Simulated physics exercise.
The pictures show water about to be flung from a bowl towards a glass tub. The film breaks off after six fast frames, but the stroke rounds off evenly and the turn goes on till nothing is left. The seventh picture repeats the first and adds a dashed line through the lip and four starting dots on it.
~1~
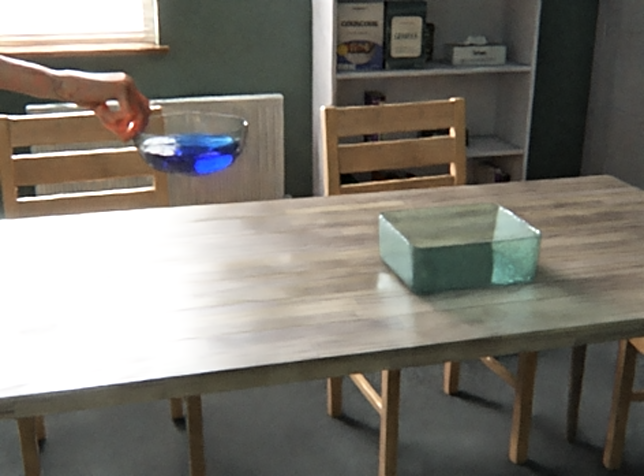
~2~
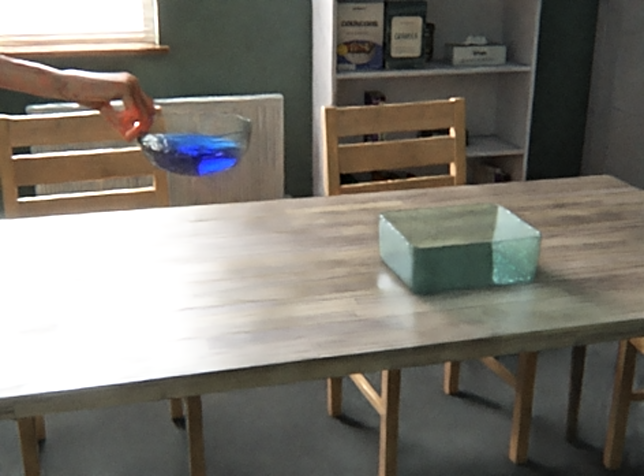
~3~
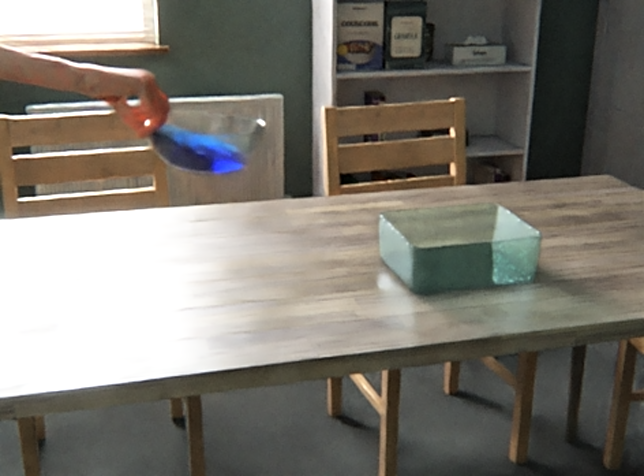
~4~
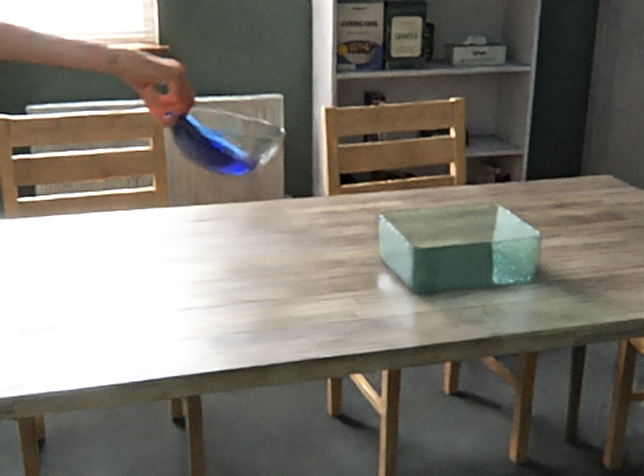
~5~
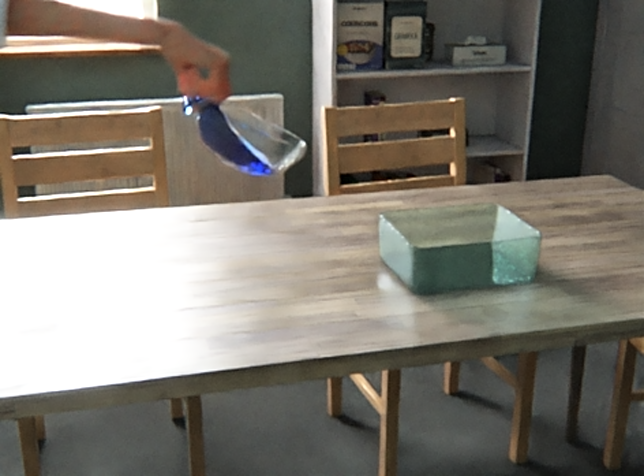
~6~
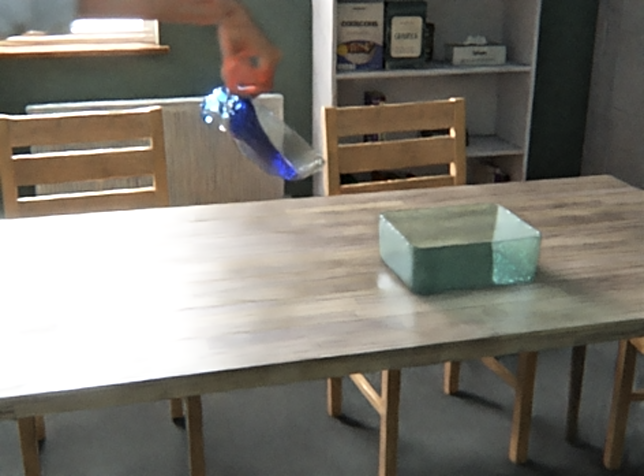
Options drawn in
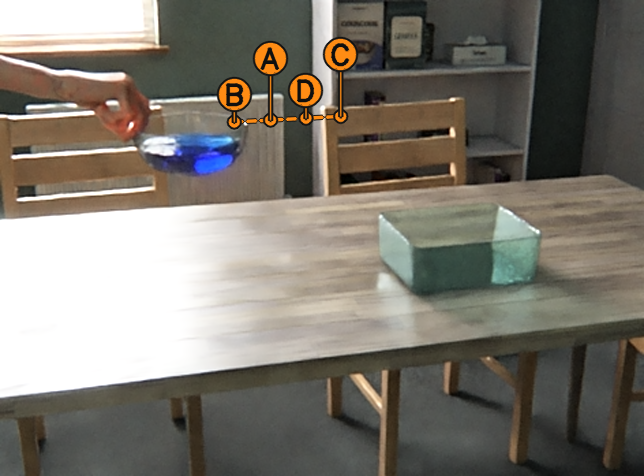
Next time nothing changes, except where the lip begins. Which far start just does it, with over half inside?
A will do.
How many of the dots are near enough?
Three of them.
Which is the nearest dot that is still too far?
B.
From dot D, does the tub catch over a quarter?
Yes.
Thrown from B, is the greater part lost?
Yes.
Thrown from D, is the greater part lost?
No.
On the marked copy, A at (270, 120); B at (234, 122); C at (340, 116); D at (305, 118).
If A is chosen, about 62 % lands in the tub, 23 % falls short and 14 % goes beside or beyond.
If B is chosen, about 38 % lands in the tub, 50 % falls short and 12 % goes beside or beyond.
If C is chosen, about 67 % lands in the tub, 14 % falls short and 19 % goes beside or beyond.
If D is chosen, about 82 % lands in the tub, 12 % falls short and 7 % goes beside or beyond.
